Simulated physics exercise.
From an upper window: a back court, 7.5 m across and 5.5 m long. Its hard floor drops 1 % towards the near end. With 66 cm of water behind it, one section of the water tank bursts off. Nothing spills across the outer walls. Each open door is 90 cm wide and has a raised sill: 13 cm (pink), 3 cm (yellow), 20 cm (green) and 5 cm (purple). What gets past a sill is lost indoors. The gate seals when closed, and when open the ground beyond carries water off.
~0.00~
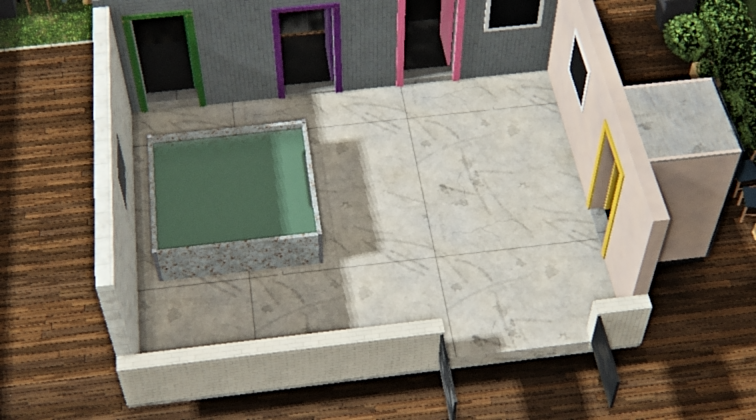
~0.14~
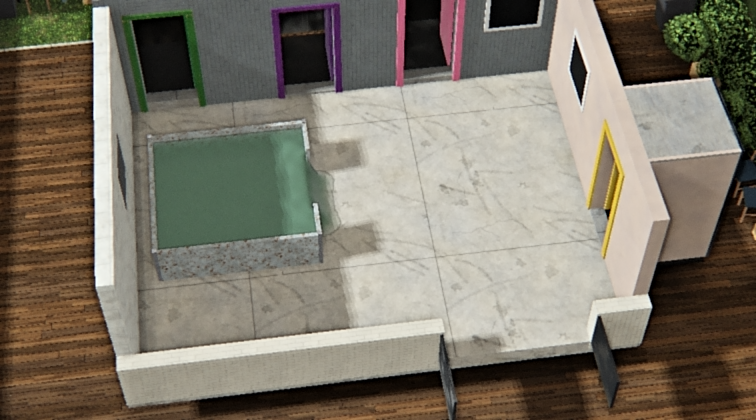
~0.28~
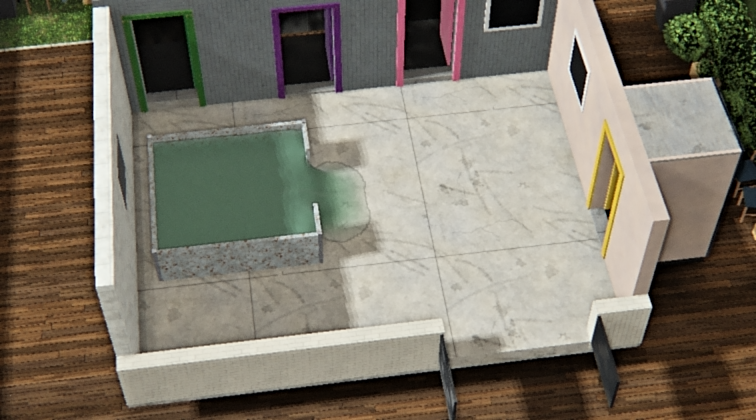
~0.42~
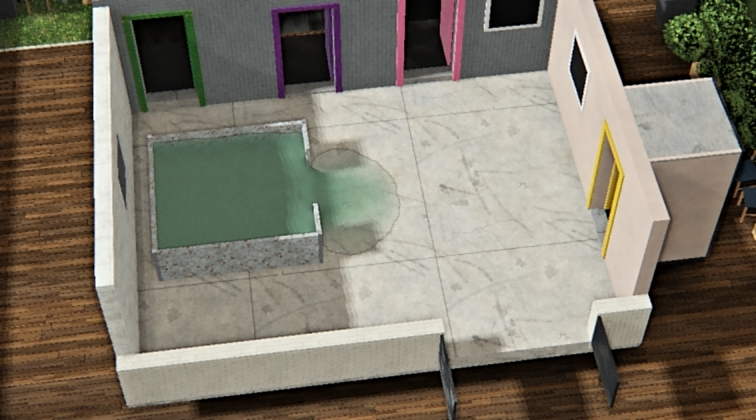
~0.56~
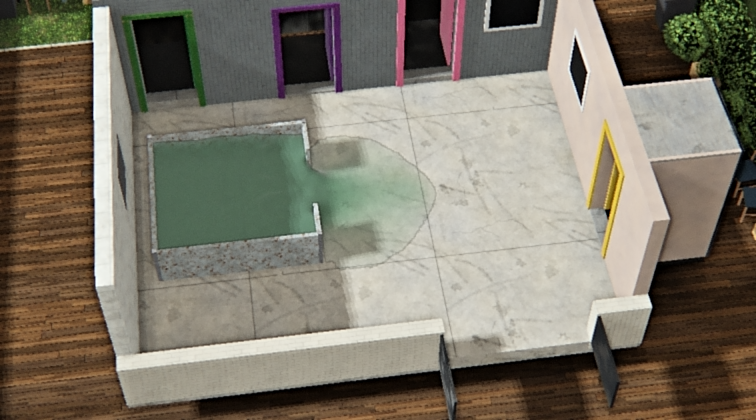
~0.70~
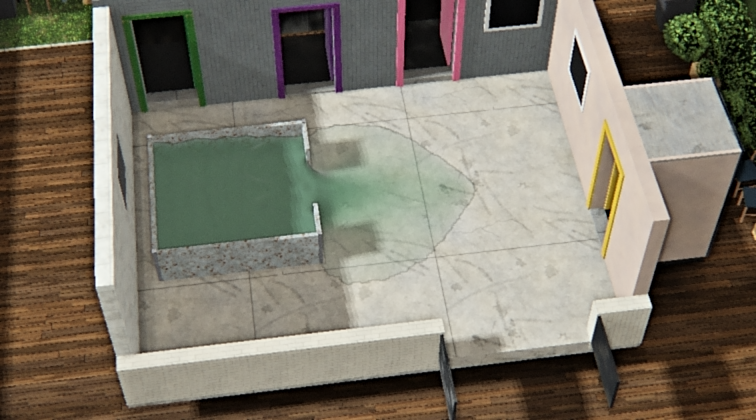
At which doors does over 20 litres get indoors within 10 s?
Within that time: At the pink door it stays under the limit; at the yellow door it goes over the limit; at the green door it stays under the limit; at the purple door it keeps below the limit.
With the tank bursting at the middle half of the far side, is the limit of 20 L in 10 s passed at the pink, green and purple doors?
Against that limit: Pink not over, green above, purple past it.
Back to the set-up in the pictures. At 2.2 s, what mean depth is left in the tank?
About 42 cm.
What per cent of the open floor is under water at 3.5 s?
Some 60 per cent of it.
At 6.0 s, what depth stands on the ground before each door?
Depths in cm: Pink 13, yellow 14, green 0, purple 4.
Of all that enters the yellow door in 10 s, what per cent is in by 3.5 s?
Some 35 per cent by then.
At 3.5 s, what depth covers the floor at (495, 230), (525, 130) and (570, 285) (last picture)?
In that order: 4, 18 and 7 cm.
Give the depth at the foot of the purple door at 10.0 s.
Some 2.5 cm.
After 1.4 s water covers 40 % of the floor and is deepest (40 cm) near (323, 208); pink door not reached, yellow door not reached, green door not reached, purple door not reached.
After 2.2 s water covers 60 % of the floor and is deepest (34 cm) near (321, 199); pink door 12 cm at the sill, 0 L in, yellow door 13 cm at the sill, 38 L in, green door not reached, purple door 1 cm at the sill, 0 L in.
After 3.5 s water covers 60 % of the floor and is deepest (27 cm) near (552, 94); pink door 9 cm at the sill, 0 L in, yellow door 17 cm at the sill, 155 L in, green door not reached, purple door 1 cm at the sill, 0 L in.
After 6.0 s water covers 65 % of the floor and is deepest (24 cm) near (621, 324); pink door 13 cm at the sill, 0 L in, yellow door 14 cm at the sill, 280 L in, green door not reached, purple door 4 cm at the sill, 0 L in.
After 10.0 s water covers 90 % of the floor and is deepest (14 cm) near (609, 325); pink door 7 cm at the sill, 1 L in, yellow door 10 cm at the sill, 434 L in, green door 5 cm at the sill, 0 L in, purple door 2 cm at the sill, 0 L in.
